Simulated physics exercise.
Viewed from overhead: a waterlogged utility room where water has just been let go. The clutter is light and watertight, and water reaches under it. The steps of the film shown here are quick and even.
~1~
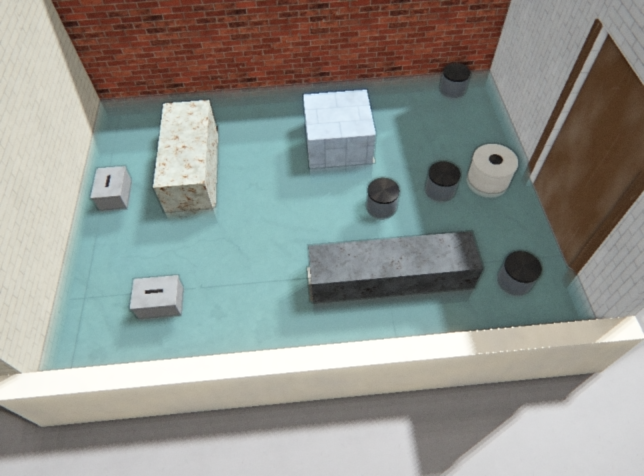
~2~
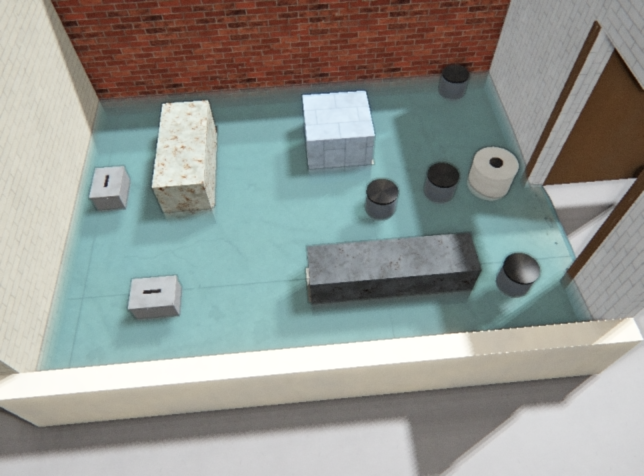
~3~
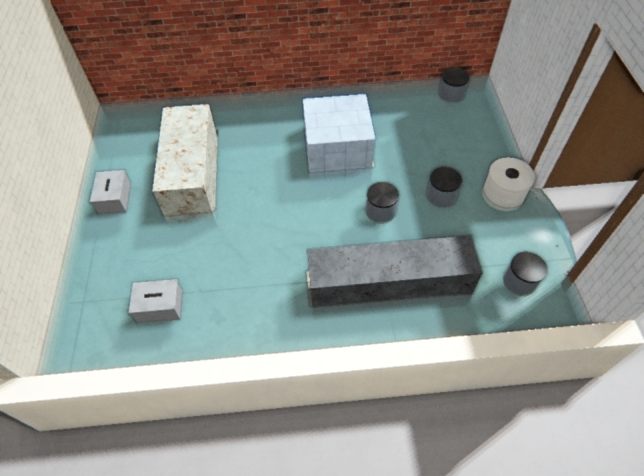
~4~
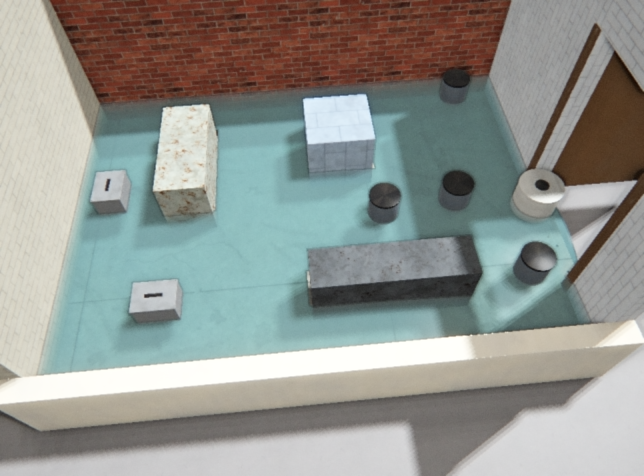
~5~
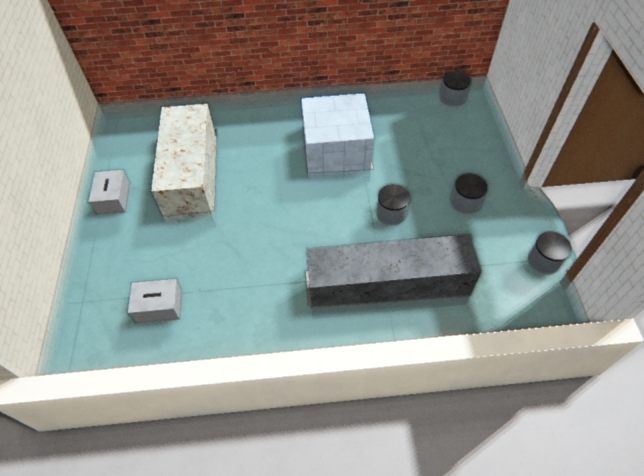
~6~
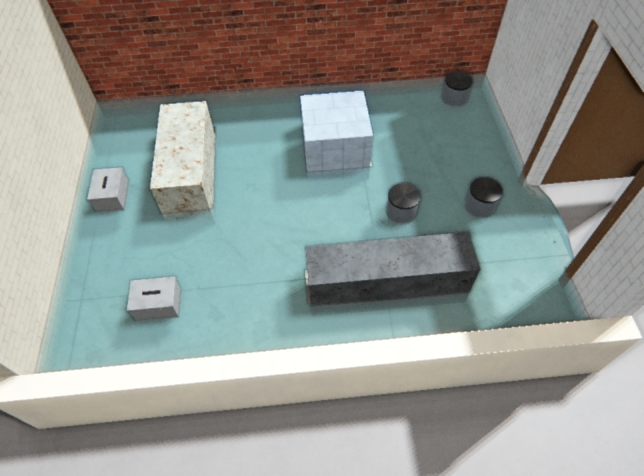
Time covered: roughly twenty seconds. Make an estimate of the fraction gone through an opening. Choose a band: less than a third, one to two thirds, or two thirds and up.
Two thirds and up.
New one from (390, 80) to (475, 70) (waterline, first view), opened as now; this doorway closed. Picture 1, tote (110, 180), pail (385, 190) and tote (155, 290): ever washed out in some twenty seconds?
The three give no escape, escape and no escape, in that order.
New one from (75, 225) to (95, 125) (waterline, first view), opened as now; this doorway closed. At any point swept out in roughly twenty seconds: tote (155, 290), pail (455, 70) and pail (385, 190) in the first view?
First one flushed away, second held back, third flushed away.
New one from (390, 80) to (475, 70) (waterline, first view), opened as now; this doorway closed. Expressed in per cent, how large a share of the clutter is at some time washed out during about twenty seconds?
It comes to about 70 per cent.
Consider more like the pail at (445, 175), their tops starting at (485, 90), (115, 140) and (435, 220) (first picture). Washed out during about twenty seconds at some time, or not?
Outcomes in turn are expelled, not expelled, expelled.
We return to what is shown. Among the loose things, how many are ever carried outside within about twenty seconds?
The total is 5.
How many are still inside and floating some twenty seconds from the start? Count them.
Well, I'd say 2.
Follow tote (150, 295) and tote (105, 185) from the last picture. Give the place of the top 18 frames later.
Around (249, 294) and (112, 214).
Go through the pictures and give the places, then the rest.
A pail at (445, 173) floats; a pail at (384, 190) floats; 0 of 7 have shifted, in the first frame.
A pail at (443, 174), afloat; a pail at (382, 191), afloat; 0 of 7 have shifted, in the second frame.
A pail at (446, 179), afloat; a pail at (383, 194), afloat; 2 of 7 have shifted, in the third frame.
A pail at (458, 182) floats, close to its start; a pail at (385, 195) floats; 3 of 7 have shifted, in the fourth frame.
A pail at (472, 185) floats, close to its start; a pail at (394, 197), afloat, close to its start; 5 of 7 have shifted, in the fifth frame.
A pail at (486, 189) floats, a stride from its start; a pail at (404, 195), afloat, close to its start; 5 of 7 have shifted, in the sixth frame.
A moment on, 3 of 7 are out; 4 afloat.
Next, 4 of 7 are out; 3 afloat.
Later, 5 of 7 are out; 2 afloat.
In the end, 5 of 7 are out; 2 afloat.
